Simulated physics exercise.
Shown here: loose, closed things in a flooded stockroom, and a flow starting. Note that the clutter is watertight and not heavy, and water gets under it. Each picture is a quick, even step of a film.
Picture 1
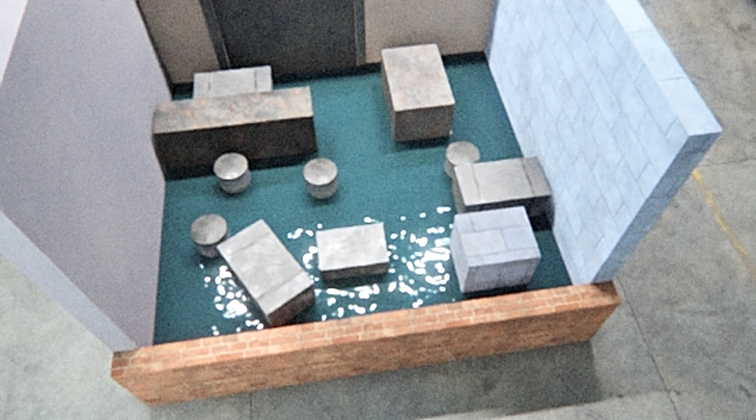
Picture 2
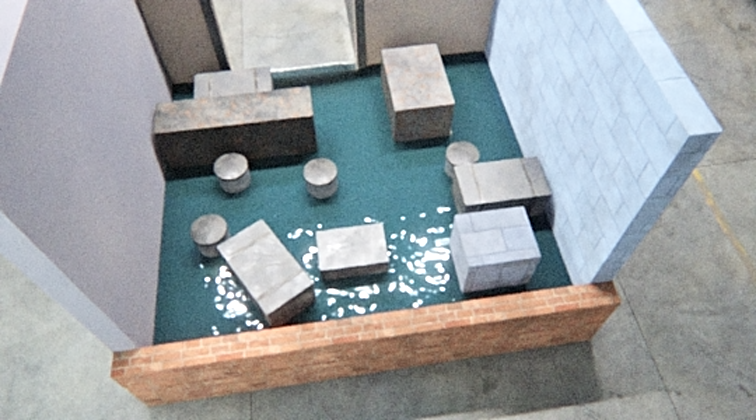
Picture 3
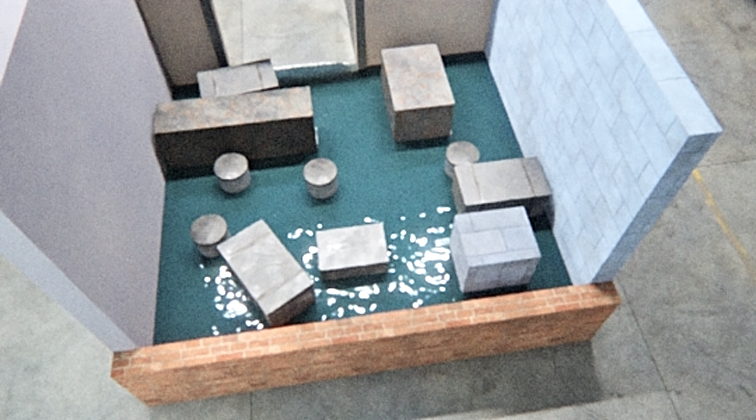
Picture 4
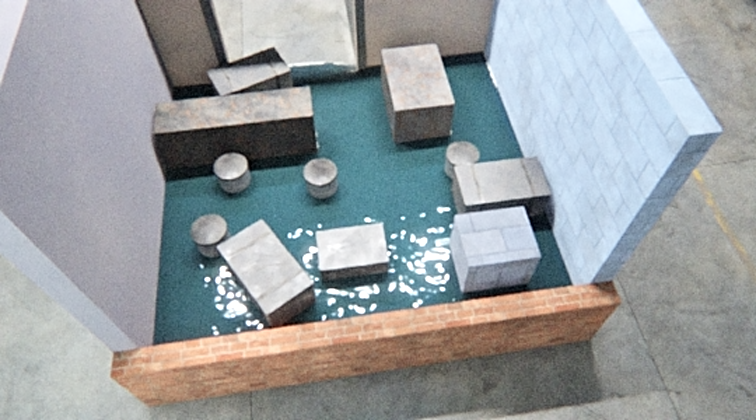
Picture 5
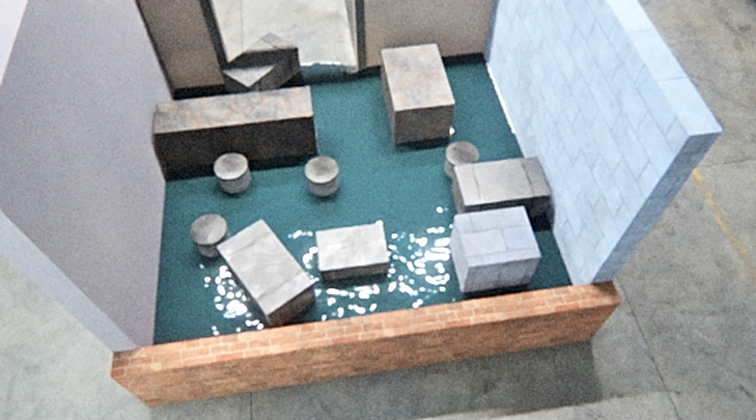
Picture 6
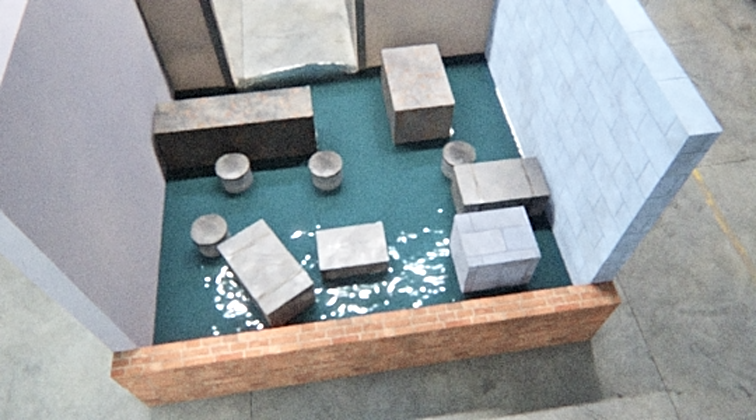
At the start, grey and brown blocks and round containers sit in teal water inside a walled room with a dark panel at the back. The panel gives way to a pale opening, and a grey block behind the long brown one turns, slides right and disappears from view, while a few round containers shift slightly.
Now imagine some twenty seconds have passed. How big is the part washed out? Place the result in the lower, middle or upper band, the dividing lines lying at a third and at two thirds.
Middle band.
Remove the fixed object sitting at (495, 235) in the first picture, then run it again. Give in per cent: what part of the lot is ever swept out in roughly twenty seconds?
The share works out near 20 per cent.
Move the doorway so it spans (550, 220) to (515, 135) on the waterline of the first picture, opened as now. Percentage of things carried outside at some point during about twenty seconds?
Close to 50 percent.
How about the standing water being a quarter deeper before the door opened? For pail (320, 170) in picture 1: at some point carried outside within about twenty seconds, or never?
It gets out.
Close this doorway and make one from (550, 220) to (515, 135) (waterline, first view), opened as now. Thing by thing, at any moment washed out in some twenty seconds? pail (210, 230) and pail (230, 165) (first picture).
One after the other: Remained, remained.
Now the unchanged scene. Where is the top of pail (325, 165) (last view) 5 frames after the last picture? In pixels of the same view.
About (297, 79).
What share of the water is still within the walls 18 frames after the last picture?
56 %.
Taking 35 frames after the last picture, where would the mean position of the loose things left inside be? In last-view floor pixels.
Centre of the remaining clutter: Around (378, 170).
A moment on, 1 of 8 are out; 7 afloat.
Next, 2 of 8 are out; 5 afloat.
Later, 3 of 8 are out; 4 afloat.
In the end, 3 of 8 are out; 4 afloat.
